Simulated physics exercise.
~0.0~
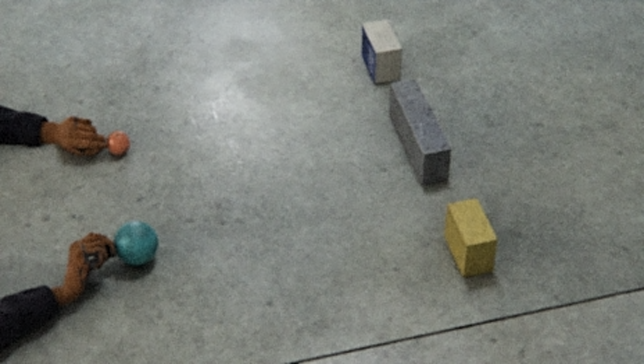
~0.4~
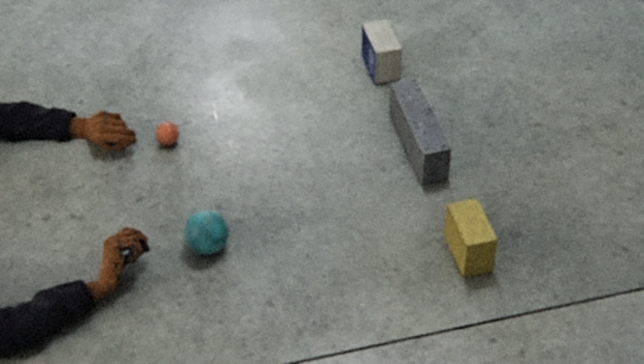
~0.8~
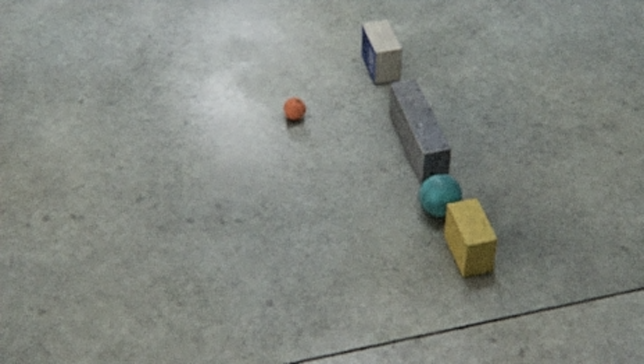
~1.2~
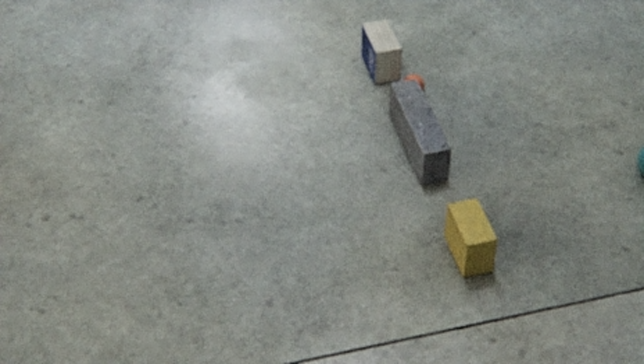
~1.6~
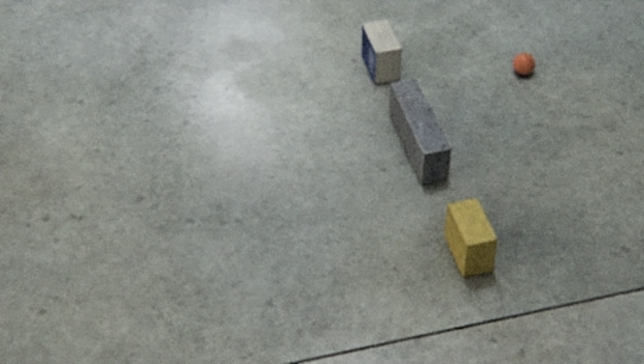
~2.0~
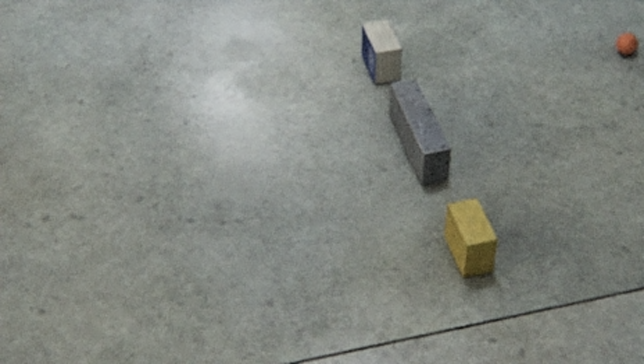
The footage shows two hands releasing a turquoise ball and a small orange round object toward a spaced row of blocks. The ball rolls right through the lower gap and out of view, while the orange object passes through the upper gap and continues toward the right edge.
